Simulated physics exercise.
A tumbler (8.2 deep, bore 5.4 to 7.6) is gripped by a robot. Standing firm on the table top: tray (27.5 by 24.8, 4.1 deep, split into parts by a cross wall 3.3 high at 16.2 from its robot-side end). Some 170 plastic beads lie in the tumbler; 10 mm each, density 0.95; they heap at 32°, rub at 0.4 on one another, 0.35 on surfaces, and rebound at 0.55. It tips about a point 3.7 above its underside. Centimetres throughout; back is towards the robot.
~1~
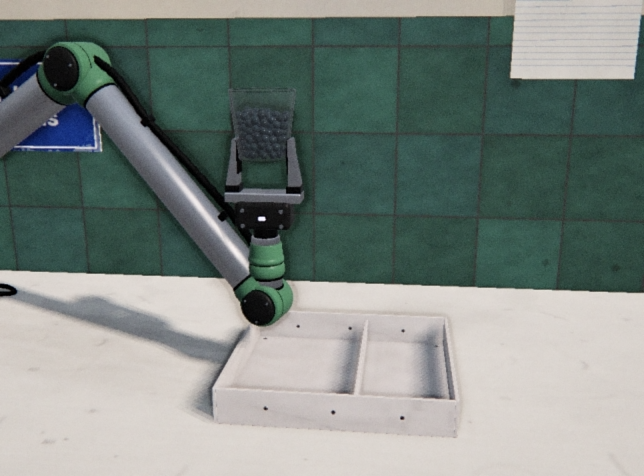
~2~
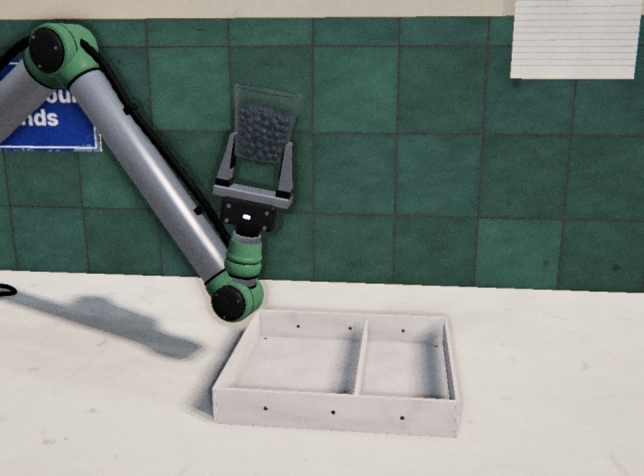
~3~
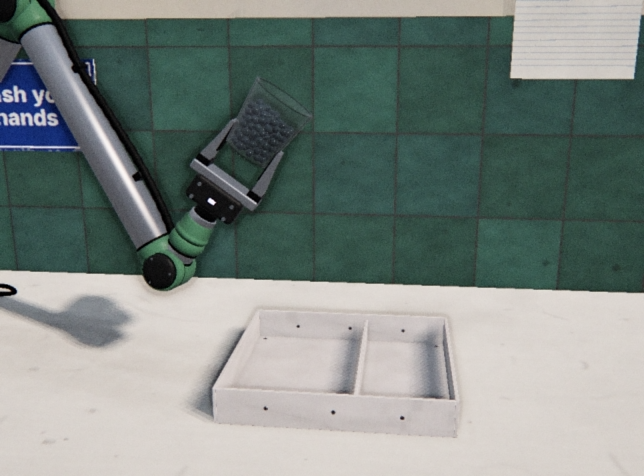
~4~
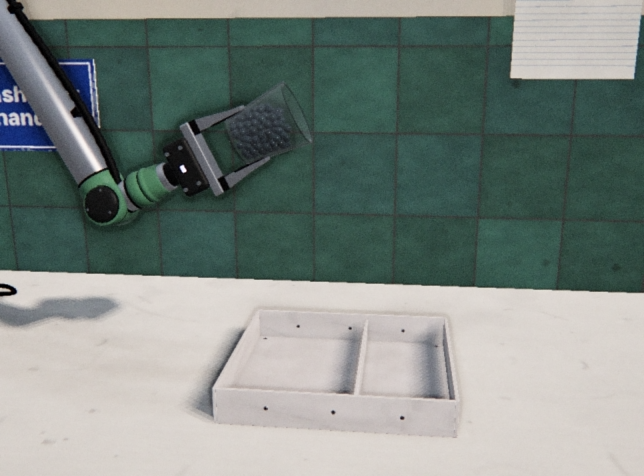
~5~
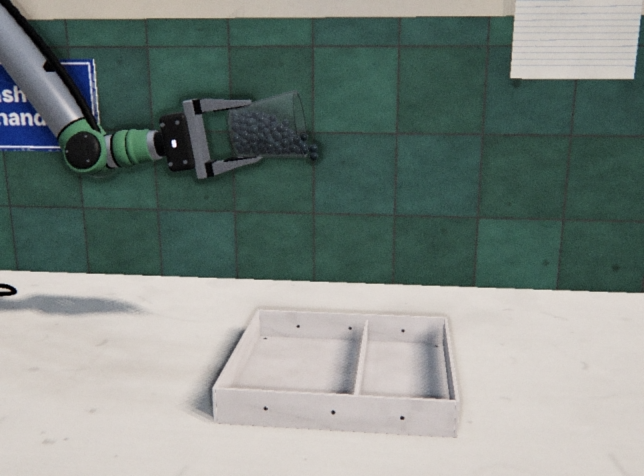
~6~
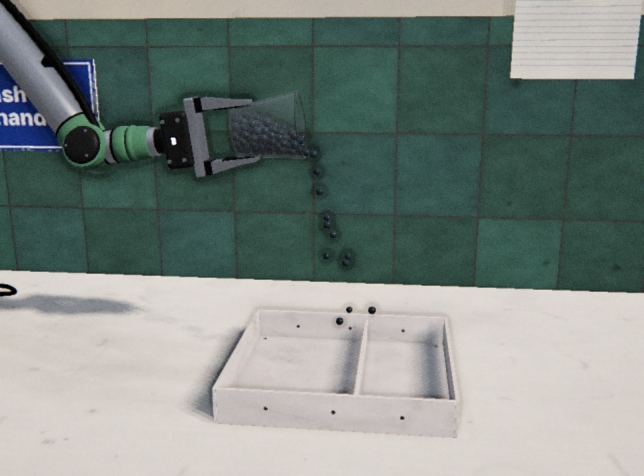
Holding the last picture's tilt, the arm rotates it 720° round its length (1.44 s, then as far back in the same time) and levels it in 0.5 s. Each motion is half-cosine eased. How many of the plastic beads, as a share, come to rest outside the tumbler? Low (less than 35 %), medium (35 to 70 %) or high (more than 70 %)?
Outside the tumbler the share is high, more than 70 %.
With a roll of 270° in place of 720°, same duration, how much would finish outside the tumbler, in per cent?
It would be near 75 per cent.
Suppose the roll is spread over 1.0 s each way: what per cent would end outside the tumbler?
In that case some 85 per cent.
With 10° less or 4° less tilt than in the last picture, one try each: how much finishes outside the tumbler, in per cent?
Some 55 and 75 per cent.
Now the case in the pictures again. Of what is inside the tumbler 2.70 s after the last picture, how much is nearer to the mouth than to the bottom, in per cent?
Roughly 50 per cent.
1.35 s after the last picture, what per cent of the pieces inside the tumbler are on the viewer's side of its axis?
About 20 per cent.
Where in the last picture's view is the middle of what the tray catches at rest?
At about (322, 370).
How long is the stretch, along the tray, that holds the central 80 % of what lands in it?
About 20 cm.
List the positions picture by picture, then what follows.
Tumbler middle at (263, 126), upright; upper third of the load around (263, 118), from x 240 to 285, top at y 110; 167 in the tumbler, in the first frame.
Tumbler middle at (264, 126), tipped 10°; upper third of the load around (263, 119), from x 240 to 290, top at y 110, in the second frame.
Tumbler middle at (265, 127), tipped 36°; upper third of the load around (260, 119), from x 235 to 290, top at y 105, in the third frame.
Tumbler middle at (266, 128), tipped 64°; upper third of the load around (260, 119), from x 235 to 285, top at y 105, in the fourth frame.
Tumbler middle at (266, 129), tipped 81°; upper third of the load around (255, 123), from x 235 to 315, top at y 115, in the fifth frame.
Tumbler middle at (266, 129), tipped 83°; upper third of the load around (256, 127), from x 235 to 370, top at y 115; 156 in the tumbler, 1 in the robot-side part, 10 in flight or on a rim, in the sixth frame.
Then, 1.35 s later, tipped 83°, highest piece 33 above the table; 87 in the robot-side part, 48 in the tumbler, 26 in the far-side part, 1 on the table or floor, 5 in flight or on a rim.
Then, 2.70 s later, tipped 83°, highest piece 31 above the table; 114 in the robot-side part, 28 in the far-side part, 21 in the tumbler, 1 on the table or floor, 3 in flight or on a rim.
Then, 3.58 s later, upright, highest piece 32 above the table; 119 in the robot-side part, 28 in the far-side part, 19 in the tumbler, 1 on the table or floor.
Then, 4.28 s later, upright, highest piece 32 above the table; 119 in the robot-side part, 28 in the far-side part, 19 in the tumbler, 1 on the table or floor.
At rest, 119 in the robot-side part, 28 in the far-side part, 19 in the tumbler, 1 on the table or floor. That is 89 % outside the tumbler.
